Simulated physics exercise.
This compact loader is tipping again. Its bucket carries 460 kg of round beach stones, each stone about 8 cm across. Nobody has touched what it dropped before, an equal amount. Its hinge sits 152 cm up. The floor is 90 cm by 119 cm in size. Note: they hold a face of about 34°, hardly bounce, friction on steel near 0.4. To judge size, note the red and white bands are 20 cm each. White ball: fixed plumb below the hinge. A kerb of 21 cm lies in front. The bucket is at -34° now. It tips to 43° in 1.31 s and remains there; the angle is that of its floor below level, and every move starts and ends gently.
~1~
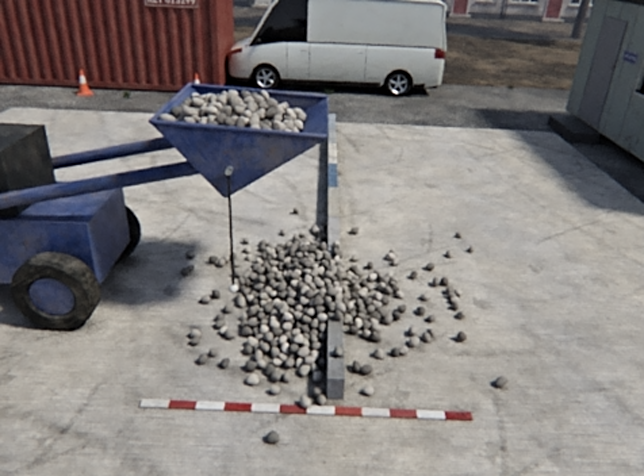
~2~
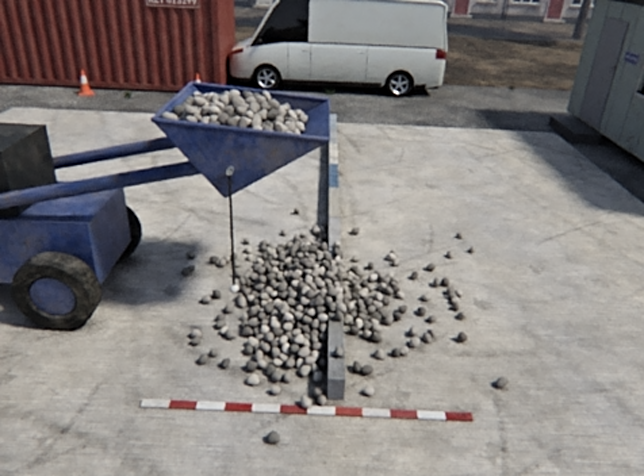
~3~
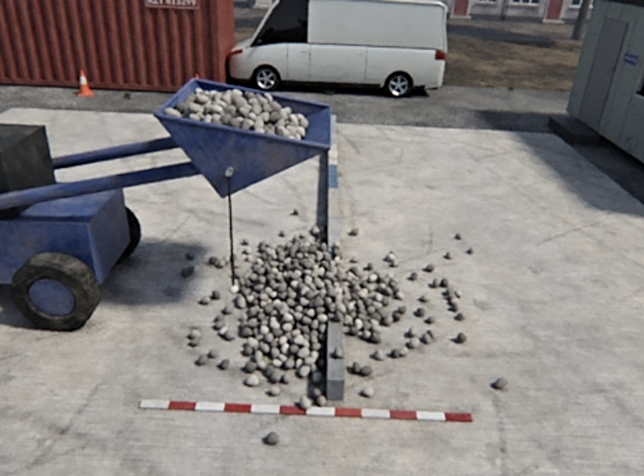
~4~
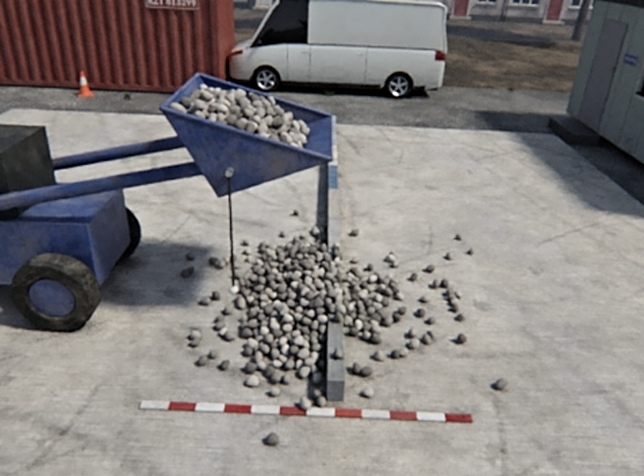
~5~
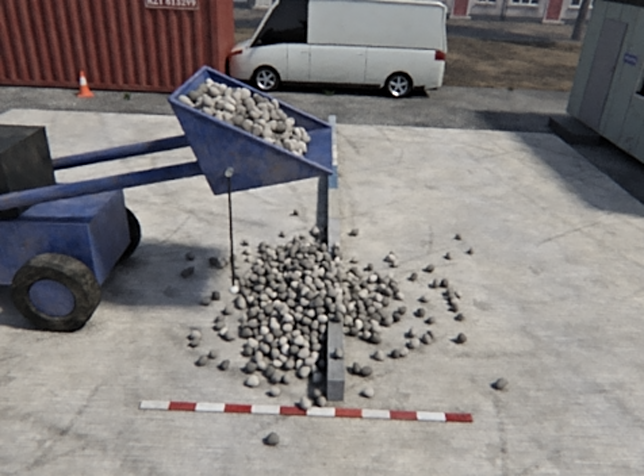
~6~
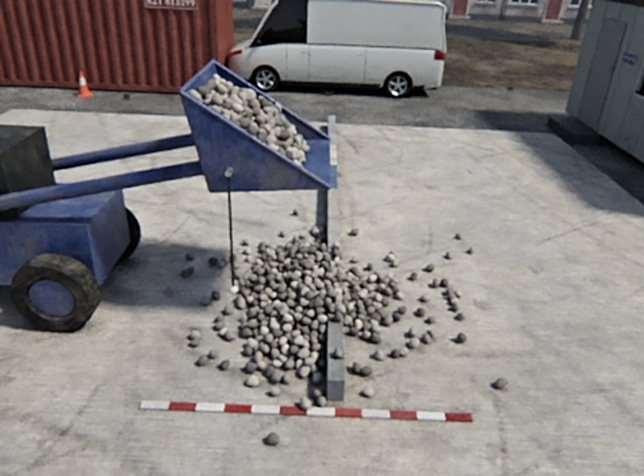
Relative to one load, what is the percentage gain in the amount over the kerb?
A gain of about 77 per cent.
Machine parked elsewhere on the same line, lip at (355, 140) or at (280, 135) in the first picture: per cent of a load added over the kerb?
First place about 100 %, second about 30 %.
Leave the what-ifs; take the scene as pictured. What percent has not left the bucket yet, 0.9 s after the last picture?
Around 30 in a hundred.
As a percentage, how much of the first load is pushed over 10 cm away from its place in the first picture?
Near 15 per cent, I reckon.
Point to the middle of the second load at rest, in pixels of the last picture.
Middle: Approx. (379, 295) px.
Then, 0.4 s after the last picture the floor is at 31°; in per cent of one load, 97 in the bucket, 88 on this side of the kerb, 15 over the kerb; the foremost stones are at (463, 286).
Then, 0.9 s after the last picture the floor is at 43°; in per cent of one load, 30 in the bucket, 135 on this side of the kerb, 34 over the kerb; the foremost stones are at (463, 286).
Then, 1.2 s after the last picture the floor is at 43°; in per cent of one load, 0 in the bucket, 124 on this side of the kerb, 76 over the kerb; the foremost stones are at (466, 290).
Then, 3.9 s after the last picture the floor is at 43°; in per cent of one load, 0 in the bucket, 107 on this side of the kerb, 92 over the kerb; the foremost stones are at (541, 310). Net gain over the kerb, 77.
